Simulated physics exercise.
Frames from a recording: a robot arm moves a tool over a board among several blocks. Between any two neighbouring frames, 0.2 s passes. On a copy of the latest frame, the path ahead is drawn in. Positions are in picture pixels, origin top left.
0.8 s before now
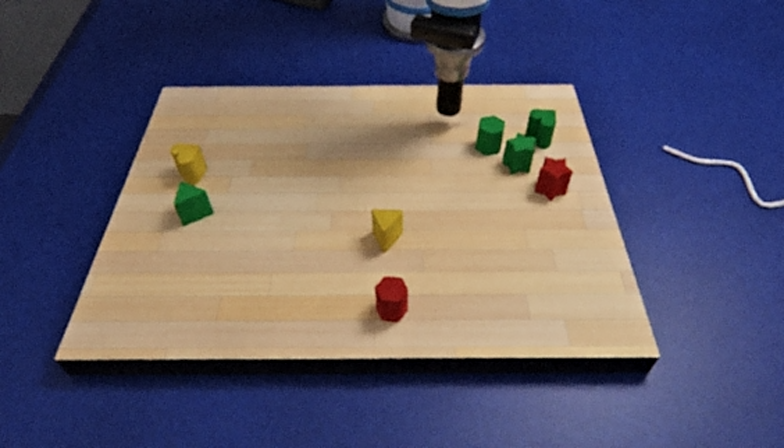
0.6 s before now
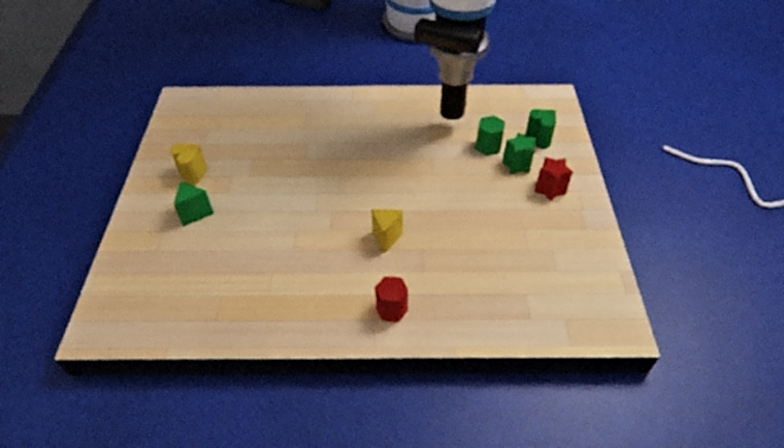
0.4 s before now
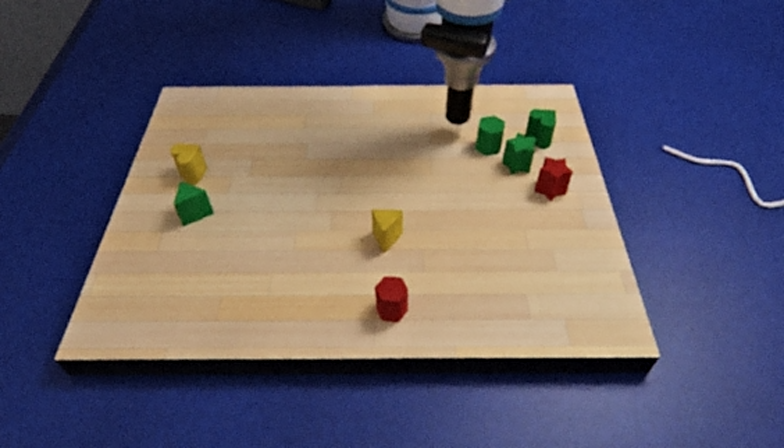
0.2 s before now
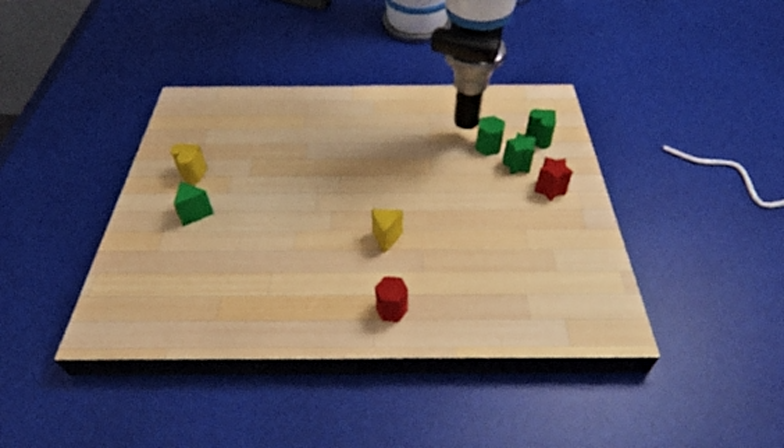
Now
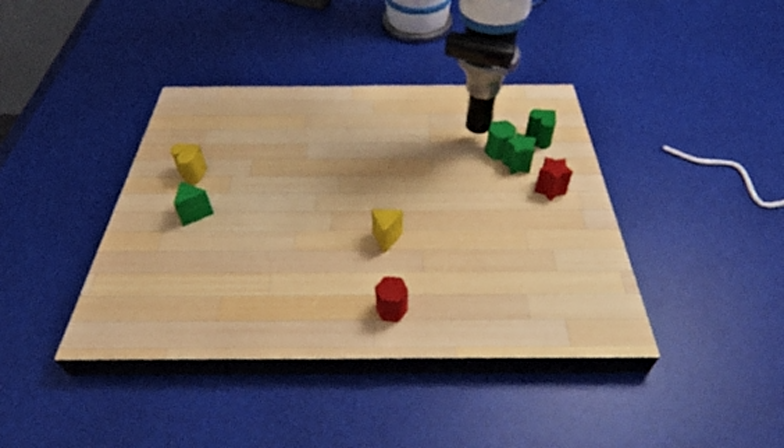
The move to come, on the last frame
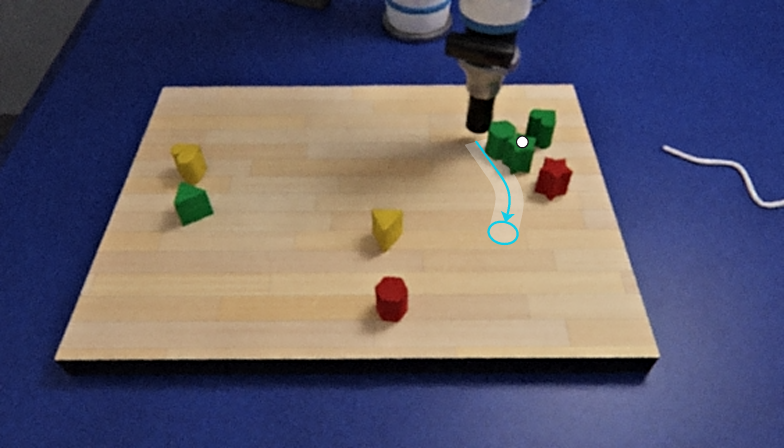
At first, a robot arm holds its dark tool over the upper part of a wooden board, left of three green blocks and a red star. The tool moves gradually right and slightly down, then nudges the green hexagonal block right against the green star, while the other blocks stay still.
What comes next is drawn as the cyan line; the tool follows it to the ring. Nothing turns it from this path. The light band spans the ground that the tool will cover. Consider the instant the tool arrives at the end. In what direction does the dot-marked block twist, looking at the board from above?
Its rotation is counterclockwise.
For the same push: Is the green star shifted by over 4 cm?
Answer: Yes.
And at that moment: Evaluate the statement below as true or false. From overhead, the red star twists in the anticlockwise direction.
My answer: False.
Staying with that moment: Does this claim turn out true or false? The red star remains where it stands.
That claim is false.
The line goes from (476, 142) by way of (496, 169) and (510, 199) to (503, 233); the dot is on the green star.
One third of the way, tool at (499, 154); green hexagonal block at (529, 148), turned 40° anticlockwise; green star at (554, 154), turned 25° anticlockwise; red star at (569, 171), turned 35° clockwise.
Two thirds of the way, tool at (513, 184); green hexagonal block at (536, 157), turned 100° anticlockwise; green star at (564, 153), turned 40° anticlockwise; red star at (574, 172), turned 50° clockwise.
At the end, tool at (506, 218); green hexagonal block at (536, 157), turned 100° anticlockwise; green star at (564, 153), turned 40° anticlockwise; green heart-shaped block unmoved; red star at (574, 172), turned 50° clockwise.
